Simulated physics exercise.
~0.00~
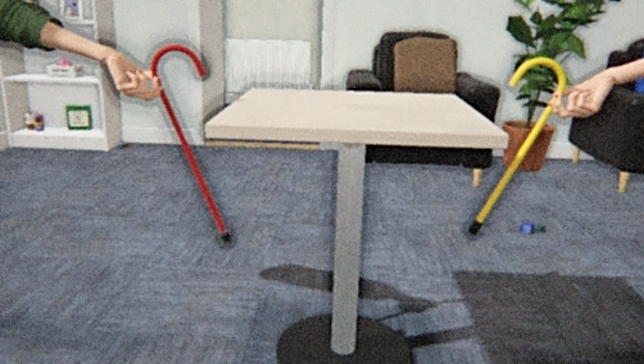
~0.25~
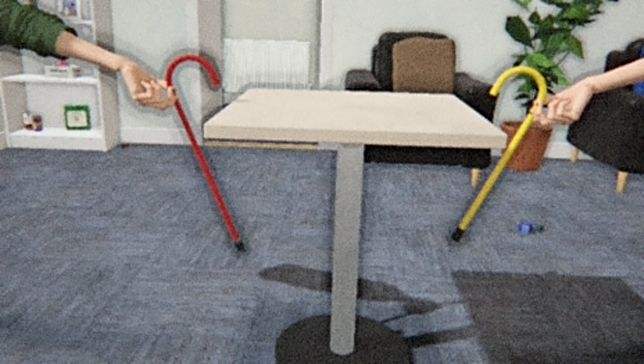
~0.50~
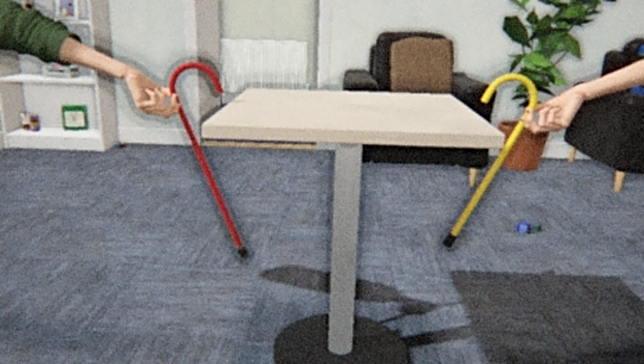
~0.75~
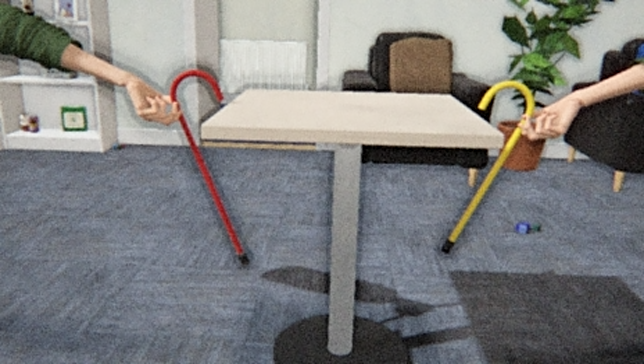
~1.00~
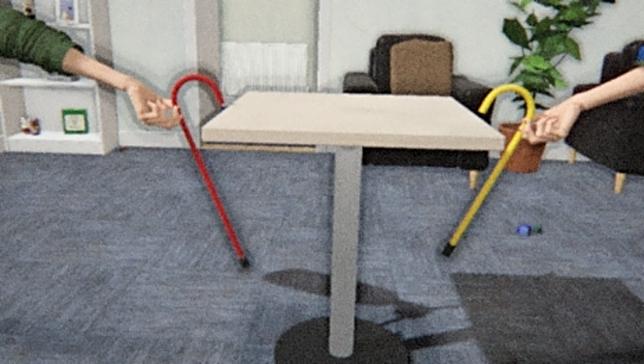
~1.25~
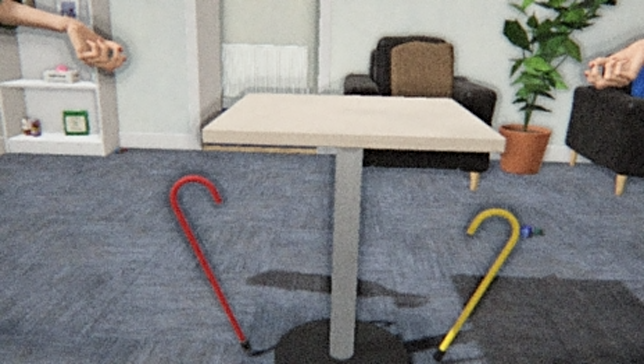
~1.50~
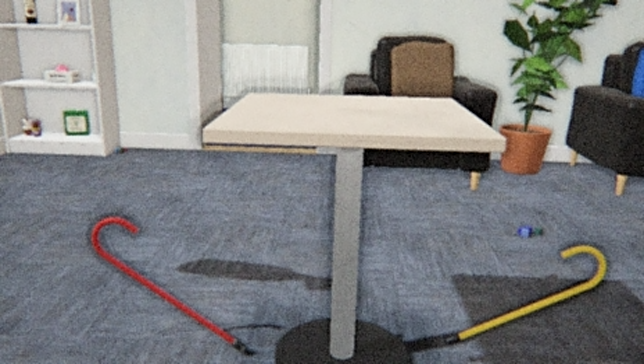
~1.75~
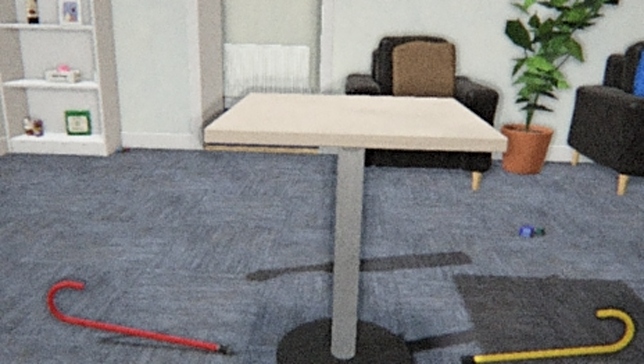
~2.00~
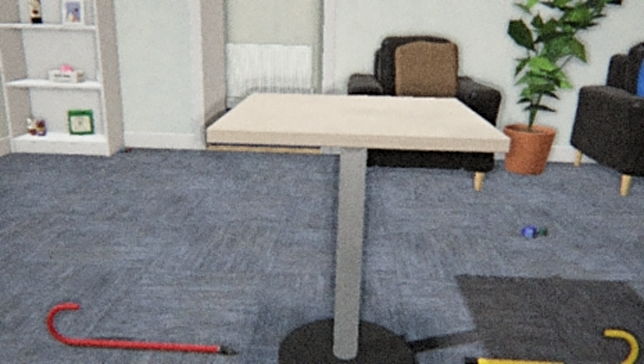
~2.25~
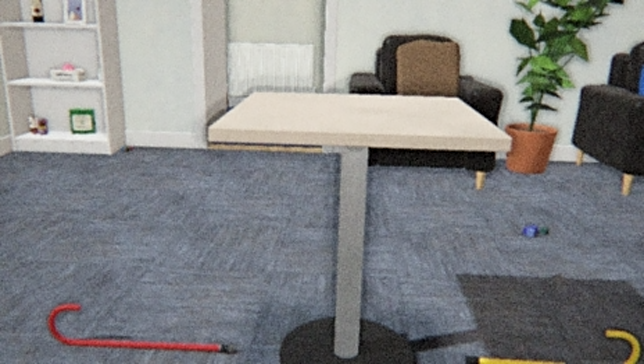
The video shows two hands bringing a red cane and a yellow cane to opposite edges of a table, then letting go and drawing back. Both canes drop, tip outward away from the table, and end up lying on the carpeted floor.
